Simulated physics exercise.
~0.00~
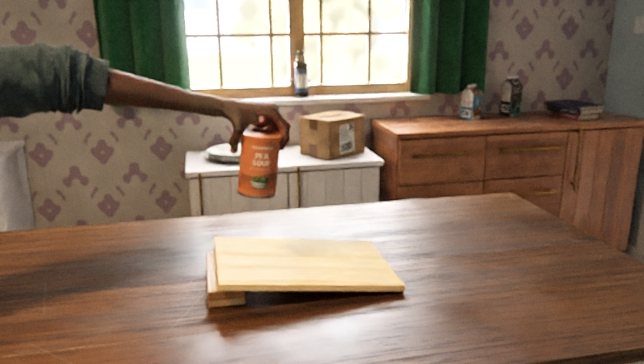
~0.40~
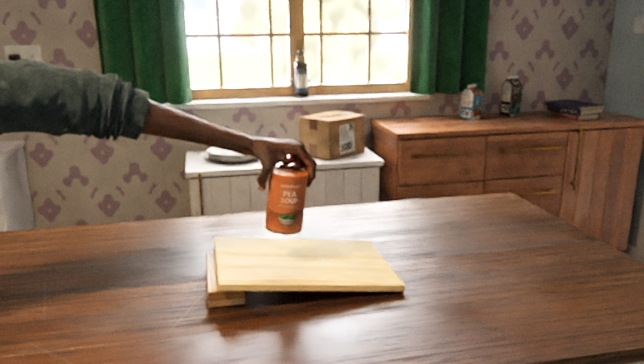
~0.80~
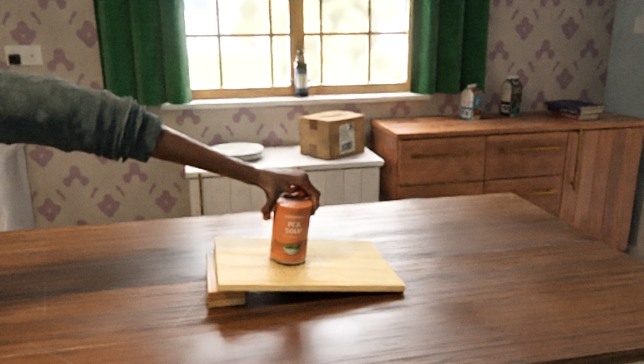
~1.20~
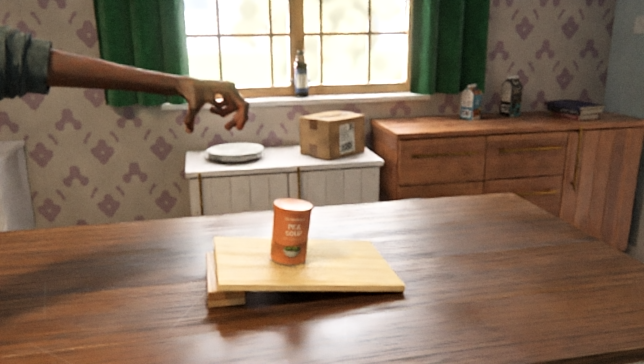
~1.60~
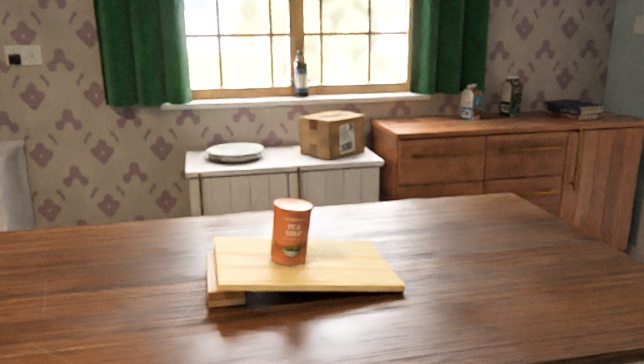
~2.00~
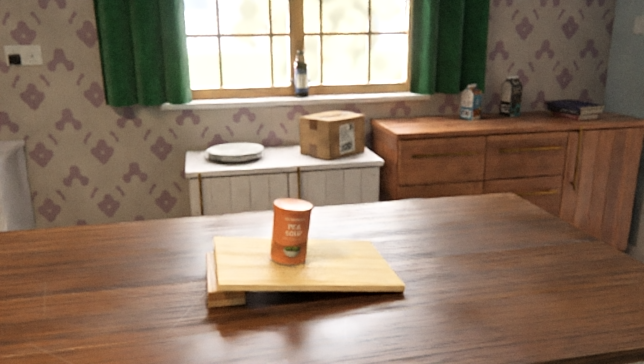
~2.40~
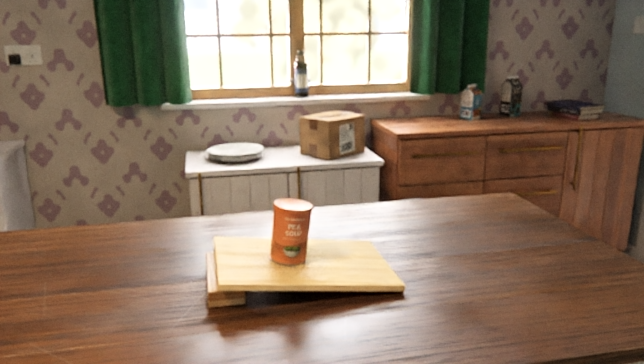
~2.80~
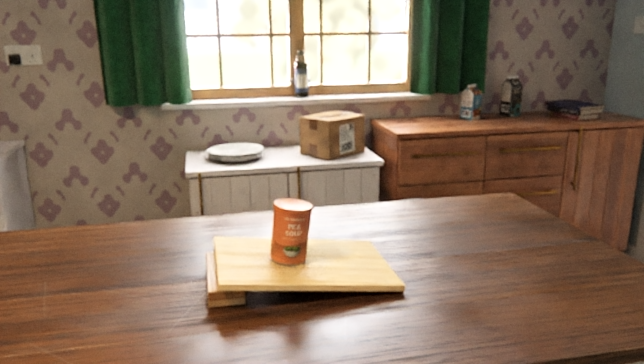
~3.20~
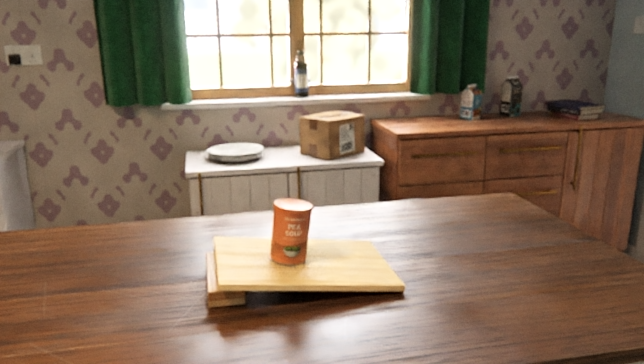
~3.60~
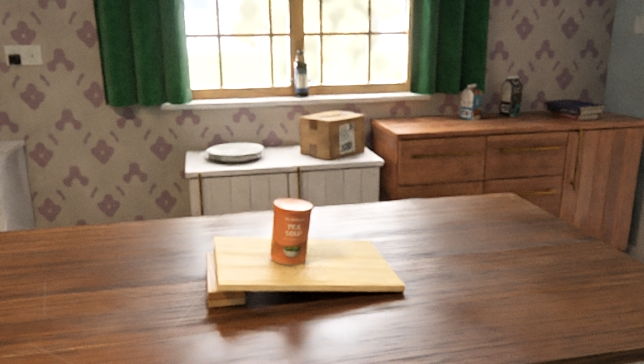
At the start, a hand reaching in from the left holds an orange tin above a pale wooden board, which is propped up at its left end on a brown table. The hand carries the tin a little to the right and down, then lowers it upright onto the sloping board. Next, the fingers let go and the arm draws back to the left, out of view. Left to itself, the tin neither slides nor tips. It ends at rest, standing on the board just where it was placed, leaning slightly with the slope.
